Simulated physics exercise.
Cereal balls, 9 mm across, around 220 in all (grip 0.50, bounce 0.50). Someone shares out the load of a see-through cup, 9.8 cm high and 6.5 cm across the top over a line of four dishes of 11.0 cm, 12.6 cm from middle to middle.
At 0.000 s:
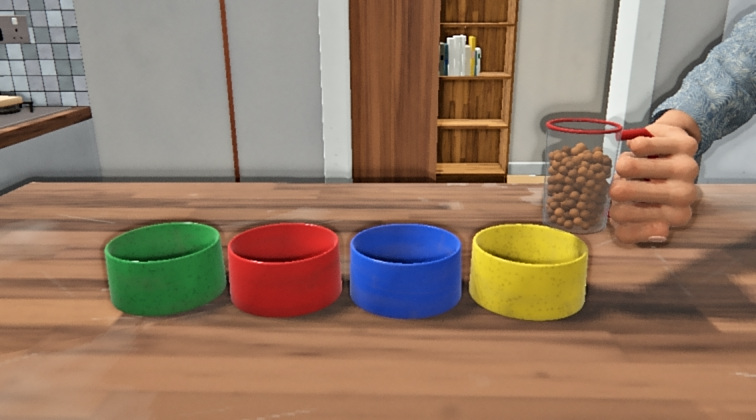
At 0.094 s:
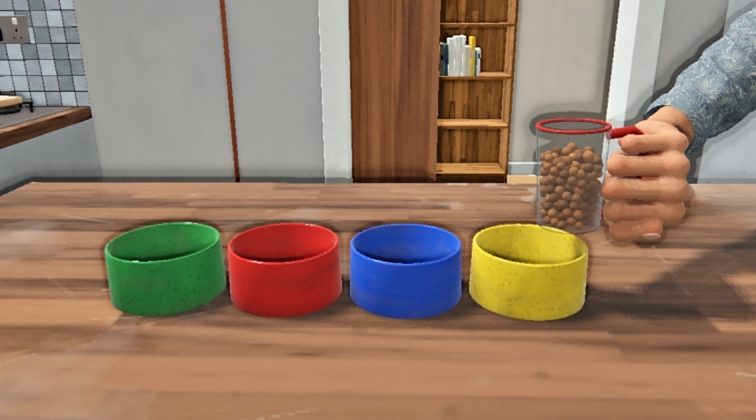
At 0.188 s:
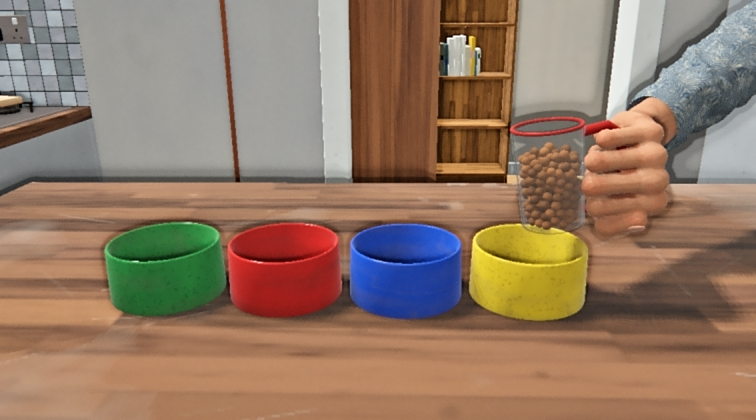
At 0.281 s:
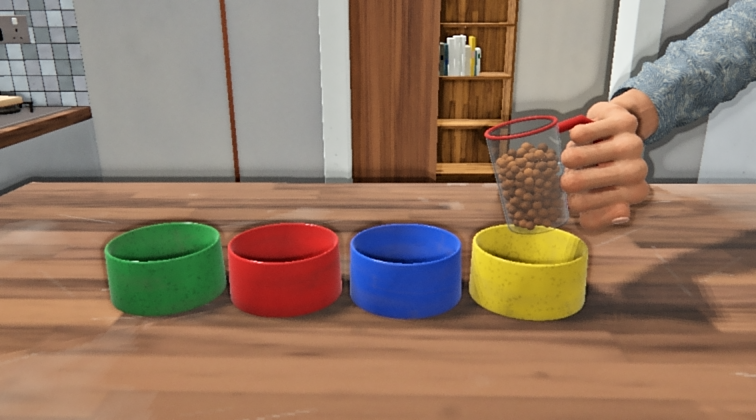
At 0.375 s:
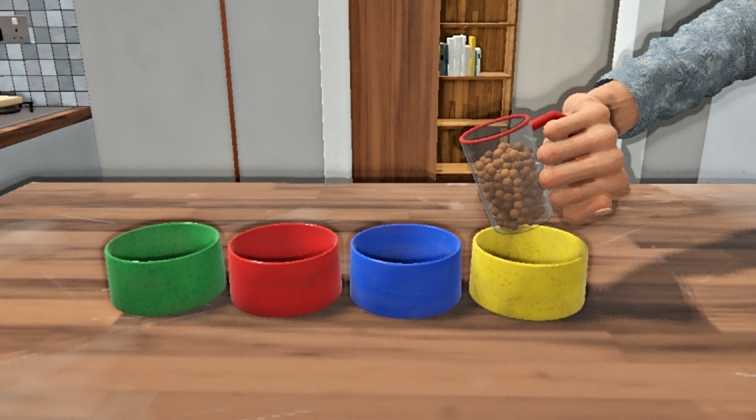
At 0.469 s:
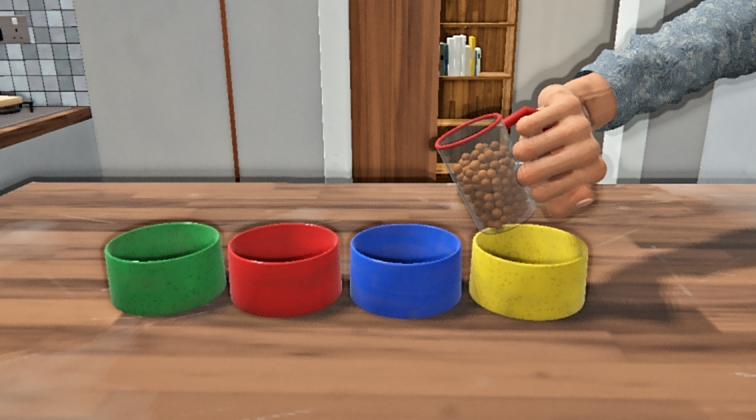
At first, a hand holds a clear, red-rimmed cup of brown balls upright at the right, behind a row of green, red, blue and yellow dishes on a wooden table. The hand then moves the cup left, tilting it steadily leftward above the yellow dish, with the balls still inside.
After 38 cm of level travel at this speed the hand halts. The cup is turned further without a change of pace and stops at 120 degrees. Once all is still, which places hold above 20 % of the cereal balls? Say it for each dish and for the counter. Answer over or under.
Red dish: Under; blue dish: Under; green dish: Over; yellow dish: Under; on the counter: Under.
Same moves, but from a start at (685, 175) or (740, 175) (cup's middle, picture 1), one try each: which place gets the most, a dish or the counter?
Most goes to: Red, then red.
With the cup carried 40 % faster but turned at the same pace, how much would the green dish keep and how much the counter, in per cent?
Then: Green 100; counter 0.
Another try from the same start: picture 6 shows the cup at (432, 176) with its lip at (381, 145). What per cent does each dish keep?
Red 0; blue 0; green 100; yellow 0.
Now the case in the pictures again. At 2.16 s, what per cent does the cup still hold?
Some 5 per cent of the load.
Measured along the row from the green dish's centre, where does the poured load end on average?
Some 1 cm to the left.
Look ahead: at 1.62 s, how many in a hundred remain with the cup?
Roughly 100 per cent.
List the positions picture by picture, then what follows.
The first picture shows cup at (579, 176), tilt 0 degrees, lip at (549, 126), moved 0.0 cm; middle of the pieces at (580, 189); yellow dish at (529, 244); blue dish at (406, 243); red dish at (284, 242); green dish at (164, 242).
The second picture shows cup at (570, 176), tilt 2 degrees, lip at (538, 127), moved 0.8 cm; middle of the pieces at (572, 189).
The third picture shows cup at (550, 176), tilt 8 degrees, lip at (512, 131), moved 2.7 cm; middle of the pieces at (554, 189).
The fourth picture shows cup at (530, 176), tilt 14 degrees, lip at (487, 136), moved 4.7 cm; middle of the pieces at (535, 188).
The fifth picture shows cup at (509, 176), tilt 20 degrees, lip at (461, 141), moved 6.8 cm; middle of the pieces at (515, 187).
The sixth picture shows cup at (488, 176), tilt 26 degrees, lip at (437, 146), moved 8.8 cm; middle of the pieces at (496, 187); yellow dish at (529, 244); blue dish at (406, 243); red dish at (284, 242); green dish at (164, 242). The cup turns about 65 degrees a second and travels 21 cm a second.
Then, at 1.16 s, tilt 70 degrees; cup holds 100 %.
After 1.62 s, tilt 99 degrees; cup holds 100 %.
After 2.16 s, tilt 120 degrees; cup holds 5 %, green 95 %.
By 2.9 s all is still; red 0 %, blue 0 %, green 100 %, yellow 0 %, counter 0 %.
